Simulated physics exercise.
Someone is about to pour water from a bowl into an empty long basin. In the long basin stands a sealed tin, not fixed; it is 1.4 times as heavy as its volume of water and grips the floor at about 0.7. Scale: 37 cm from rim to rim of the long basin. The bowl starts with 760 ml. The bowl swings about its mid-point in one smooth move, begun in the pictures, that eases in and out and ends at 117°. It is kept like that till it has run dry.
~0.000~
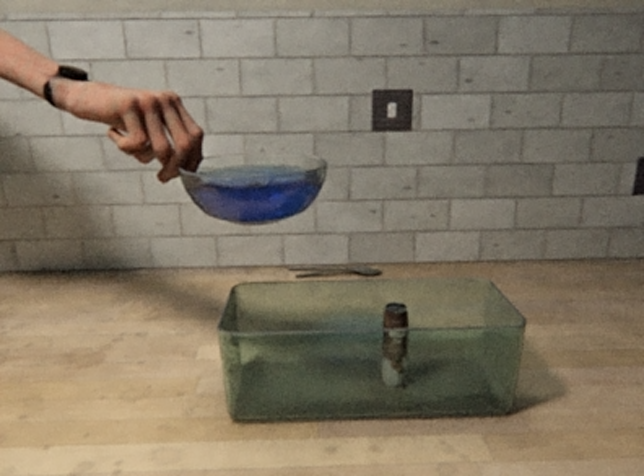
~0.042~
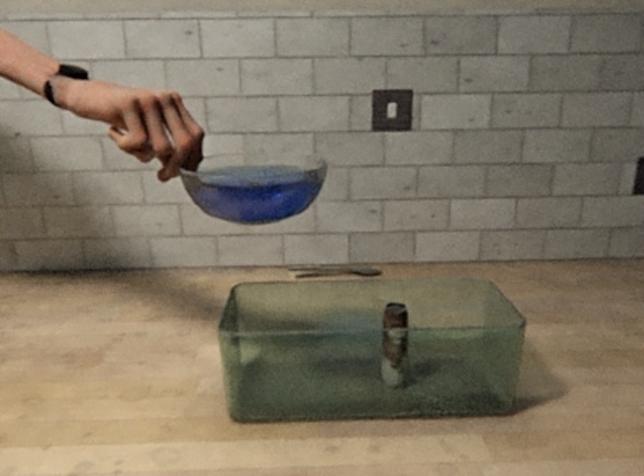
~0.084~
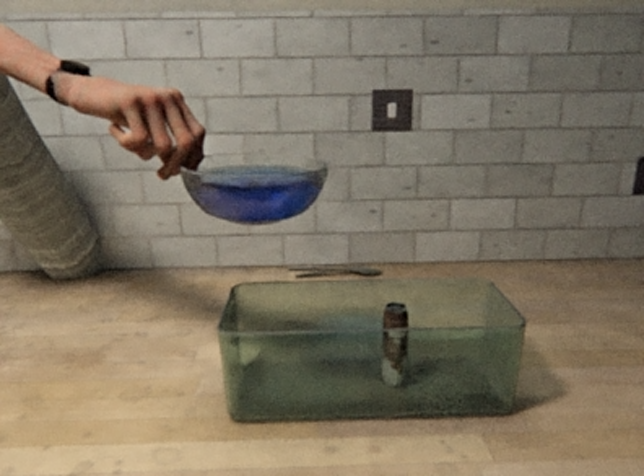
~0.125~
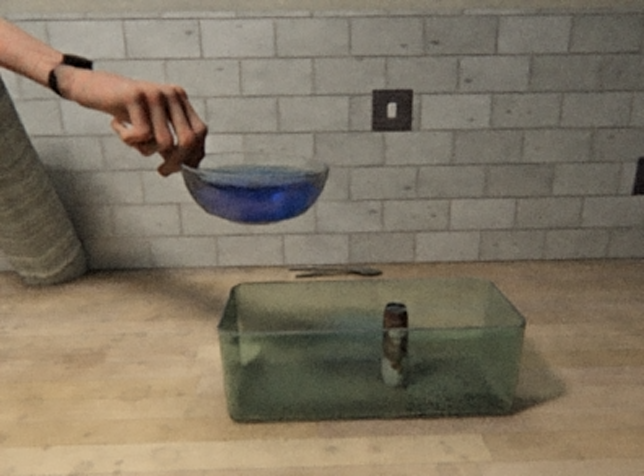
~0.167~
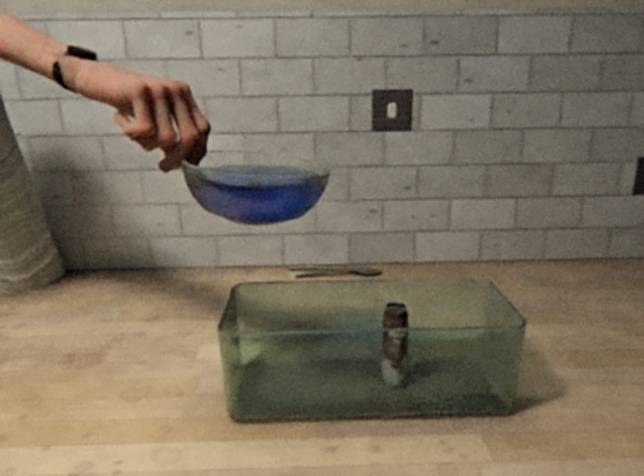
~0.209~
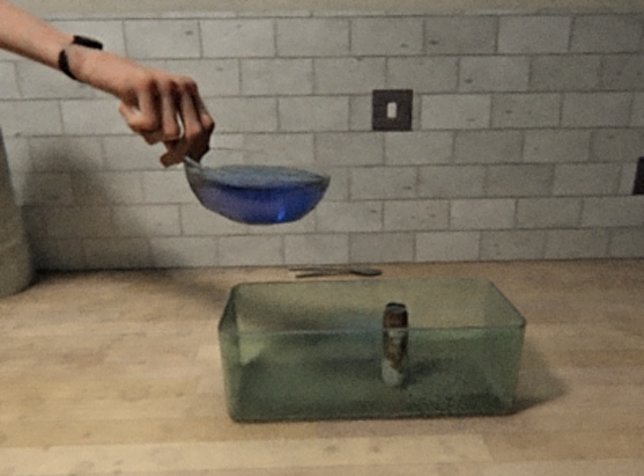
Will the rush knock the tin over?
The tin keeps standing.
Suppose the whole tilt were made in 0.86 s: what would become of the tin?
The tin keeps standing.
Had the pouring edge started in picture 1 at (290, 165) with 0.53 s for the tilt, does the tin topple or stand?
Then it remains upright.
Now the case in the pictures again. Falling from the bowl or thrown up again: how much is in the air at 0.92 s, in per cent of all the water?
Some 1 per cent.
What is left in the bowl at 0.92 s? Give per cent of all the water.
Near 0 in a hundred.
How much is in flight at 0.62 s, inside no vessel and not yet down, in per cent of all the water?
Near 46 in a hundred.
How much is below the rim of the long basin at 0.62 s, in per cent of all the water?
Some 28 per cent.
Then, 0.62 s in, the tilt is 72° and 27 per cent is still to pour; the tin stands where it began.
Then, 0.92 s in, the tilt is 111° and 0 per cent is still to pour; the tin stands where it began.
Then, 1.24 s in, the tilt is 117° and 0 per cent is still to pour; the tin stands where it began.
Then, 1.58 s in, the tilt is 117° and 0 per cent is still to pour; the tin stands where it began.
Finally, the tin stands where it began.
